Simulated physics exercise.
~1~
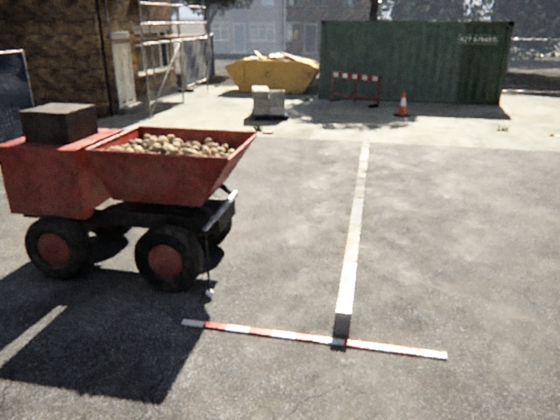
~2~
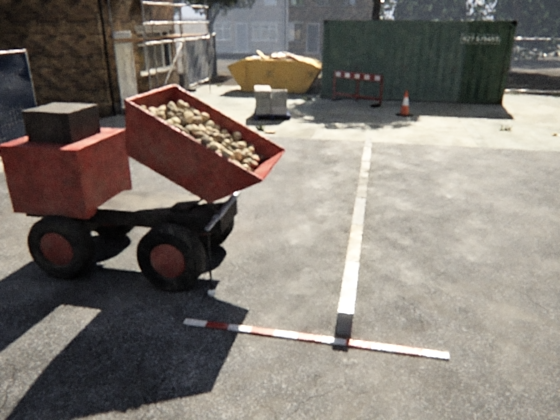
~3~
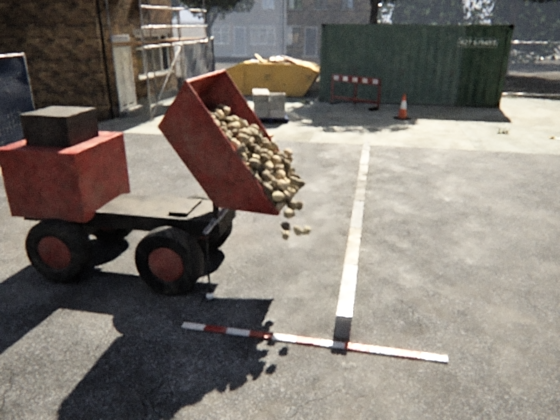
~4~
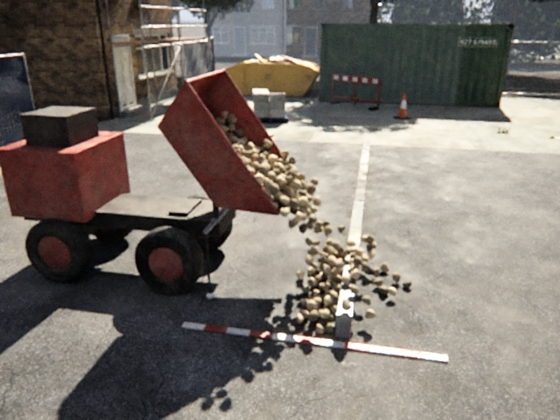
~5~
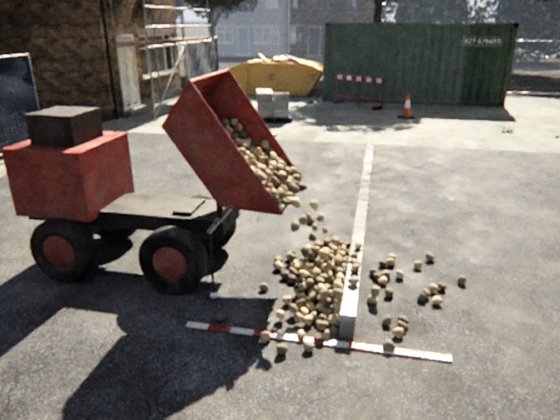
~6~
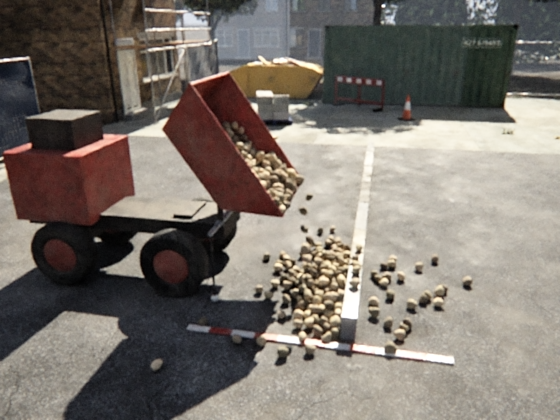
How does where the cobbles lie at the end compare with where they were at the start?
At the start they all sit in the dumper's level skip on the left. By the end many have spilled to the ground lower and to the right, mostly piled on the near side of the kerb with some beyond it, while the rest remain in the tipped skip.
